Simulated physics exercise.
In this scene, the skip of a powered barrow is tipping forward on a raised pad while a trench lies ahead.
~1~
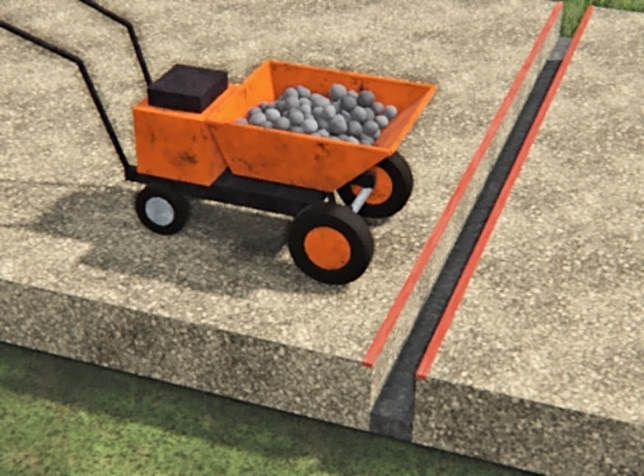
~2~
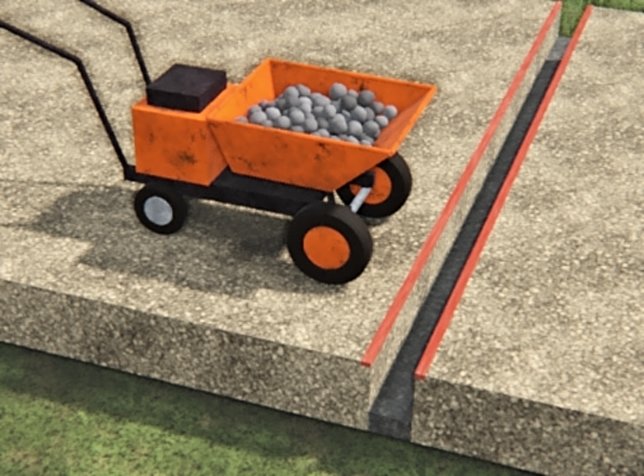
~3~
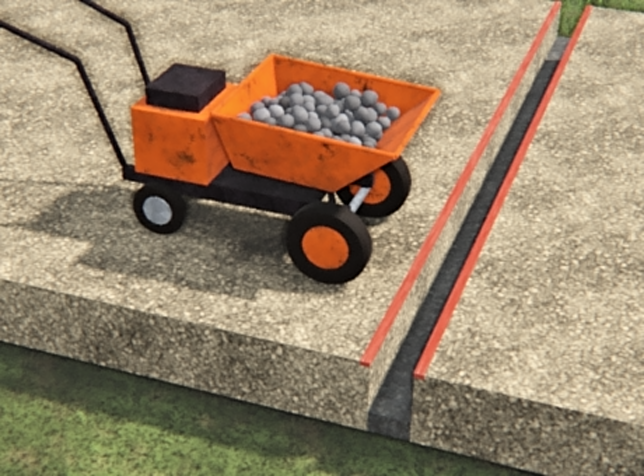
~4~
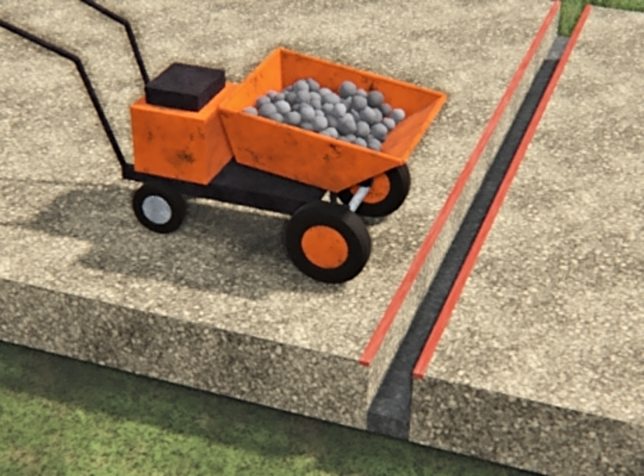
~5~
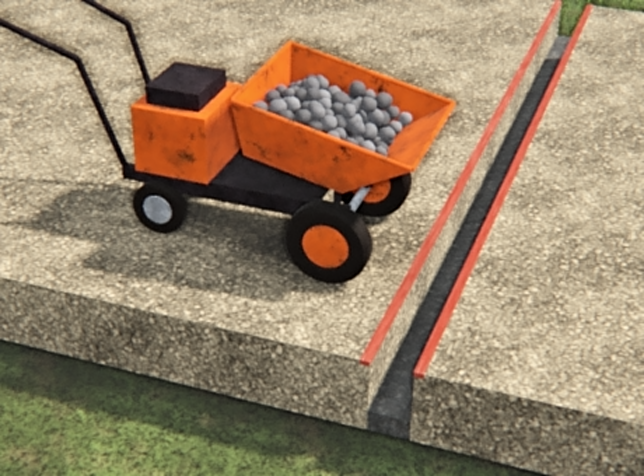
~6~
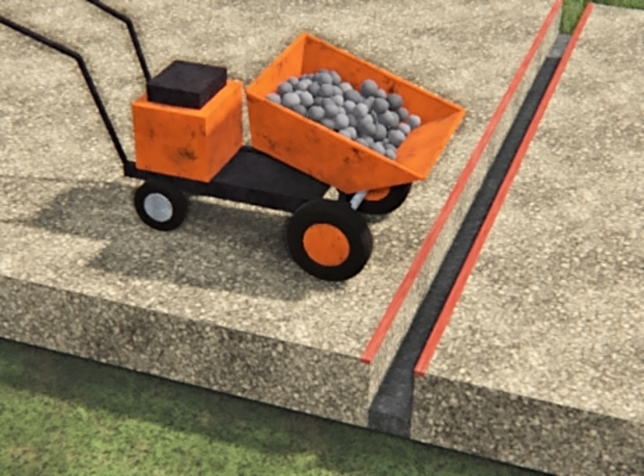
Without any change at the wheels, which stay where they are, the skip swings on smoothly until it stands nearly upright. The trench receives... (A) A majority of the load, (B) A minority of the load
B, A minority of the load.
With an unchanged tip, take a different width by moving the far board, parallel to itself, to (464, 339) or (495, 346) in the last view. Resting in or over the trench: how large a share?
Roughly 30 percent first and 80 percent second.
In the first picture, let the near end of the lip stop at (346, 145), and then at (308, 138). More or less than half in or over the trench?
Stop 1: Beyond half. Stop 2: Beyond half.
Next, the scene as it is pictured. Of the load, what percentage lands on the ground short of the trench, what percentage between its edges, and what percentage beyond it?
Approximate split: Short 0 percent, between 0 percent, beyond 90 percent.
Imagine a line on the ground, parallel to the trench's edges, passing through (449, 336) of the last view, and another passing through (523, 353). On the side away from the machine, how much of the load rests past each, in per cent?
About 80 and 30 %.
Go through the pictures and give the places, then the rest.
Lip of the skip near (390, 152), level; top of the load near (299, 115), round cobbles; first edge of the trench near (387, 325); far edge near (439, 336), the trench under half as wide as the skip, and about as deep as wide, in the first picture.
Lip of the skip near (391, 153), level; top of the load near (299, 114), in the second picture.
Lip of the skip near (395, 157), tipped barely; top of the load near (302, 112), in the third picture.
Lip of the skip near (402, 162), tipped a little; top of the load near (308, 109), in the fourth picture.
Lip of the skip near (412, 170), tipped a little; top of the load near (317, 106), in the fifth picture.
Lip of the skip near (422, 179), tipped clearly; top of the load near (314, 92); first edge of the trench near (386, 322); far edge near (438, 333), in the sixth picture.
Shortly afterwards, skip tipped steeply; the whole lot in the skip.
Next, skip tipped steeply; near two thirds in the skip; near a third beyond it.
Some moments later, skip tipped right over; a little in the skip; the bulk beyond it.
In the end, skip tipped right over; a little in the skip; none at all in or heaped over the trench; the bulk beyond it.
